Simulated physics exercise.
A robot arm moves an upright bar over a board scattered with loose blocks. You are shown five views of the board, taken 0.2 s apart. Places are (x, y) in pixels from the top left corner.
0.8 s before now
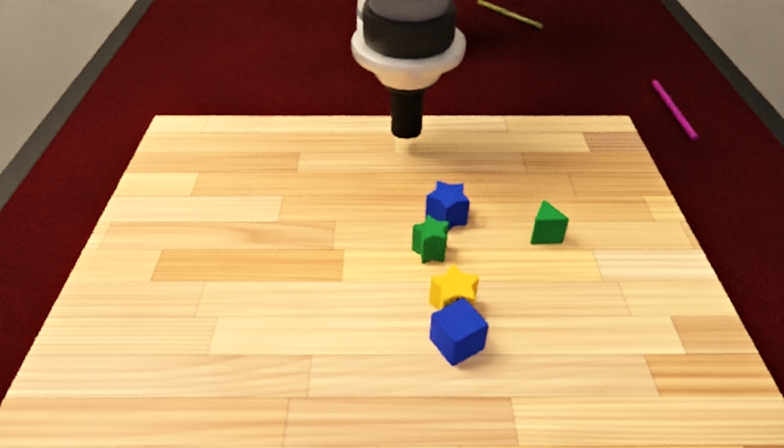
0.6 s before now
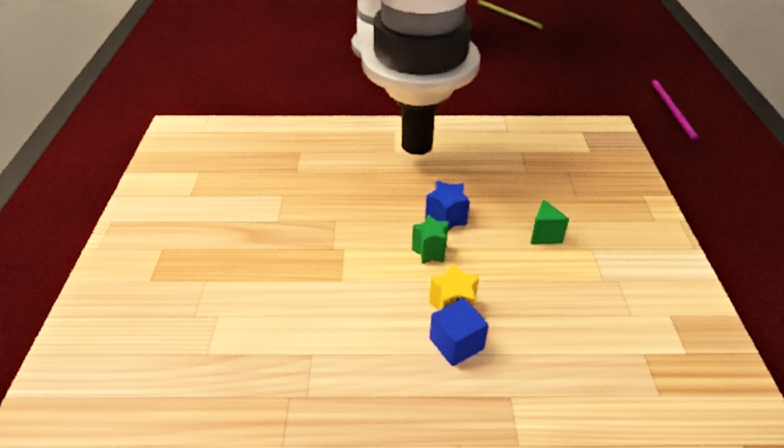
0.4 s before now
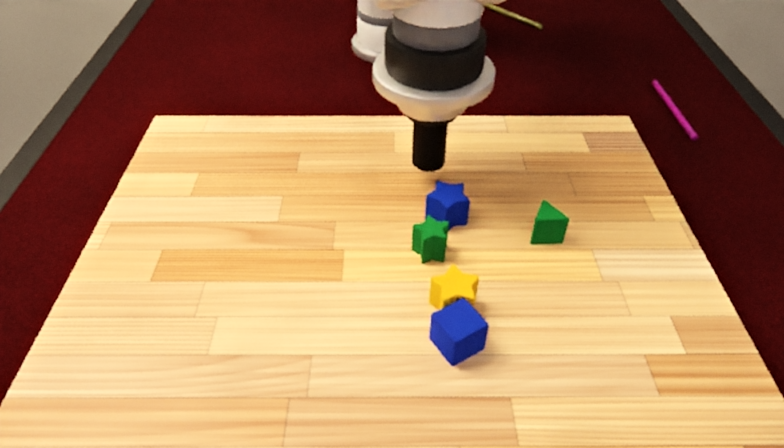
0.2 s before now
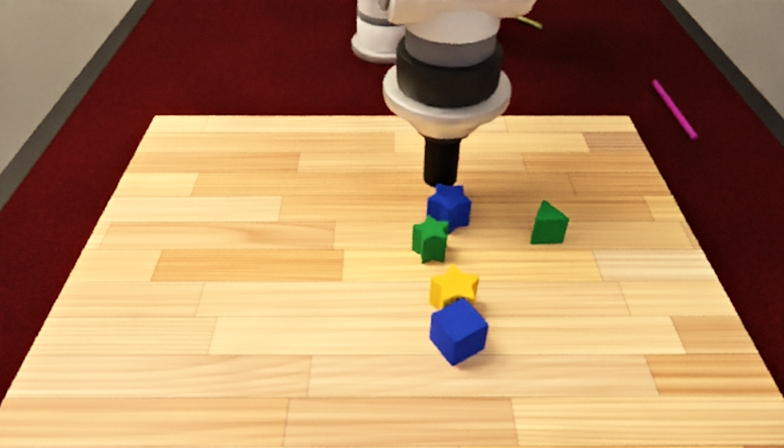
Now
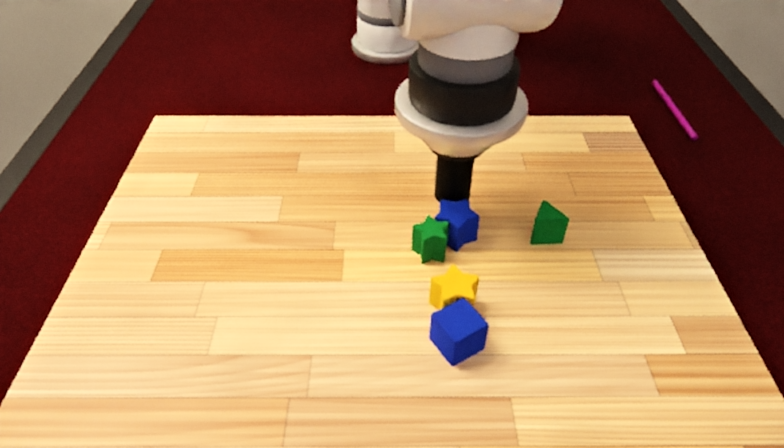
A white and black robot arm holds an upright black bar at the far edge of a pale wooden board on a dark red surface, seen from above at a fixed angle. A blue star, green star, yellow star and blue cube sit near the middle, with a green triangle to the right. The bar moves nearer and slightly right, then pushes the blue star a short way forward beside the green star.
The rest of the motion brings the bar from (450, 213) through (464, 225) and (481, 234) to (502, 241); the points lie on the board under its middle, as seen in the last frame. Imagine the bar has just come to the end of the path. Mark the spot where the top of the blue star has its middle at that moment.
I'd guess (472, 231).
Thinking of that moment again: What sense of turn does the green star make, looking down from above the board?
It swings round clockwise.
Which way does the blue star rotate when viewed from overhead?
From the top, the block rotates clockwise.
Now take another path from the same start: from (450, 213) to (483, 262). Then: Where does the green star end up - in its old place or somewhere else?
It is moved off its spot.
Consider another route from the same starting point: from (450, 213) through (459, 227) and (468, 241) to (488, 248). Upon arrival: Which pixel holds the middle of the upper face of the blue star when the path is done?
For the centre of its top, I'd go with (477, 246).
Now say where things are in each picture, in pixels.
In the first picture, bar's lower end at (407, 131); green star at (432, 227); blue star at (449, 193); green triangle at (550, 212).
In the second picture, bar at (417, 146); blocks still.
In the third picture, bar at (428, 162); blocks still.
In the fourth picture, bar at (440, 179); blue star at (450, 195).
In the fifth picture, bar at (452, 196); green star at (432, 227); blue star at (456, 211); green triangle at (550, 212).
On the path given first. Halfway along, bar at (475, 213); green star at (434, 232), turned 35° clockwise; blue star at (469, 229), turned 20° clockwise.
At the end, bar at (505, 223); green star at (434, 232), turned 35° clockwise; blue star at (472, 231), turned 40° clockwise; green triangle still.
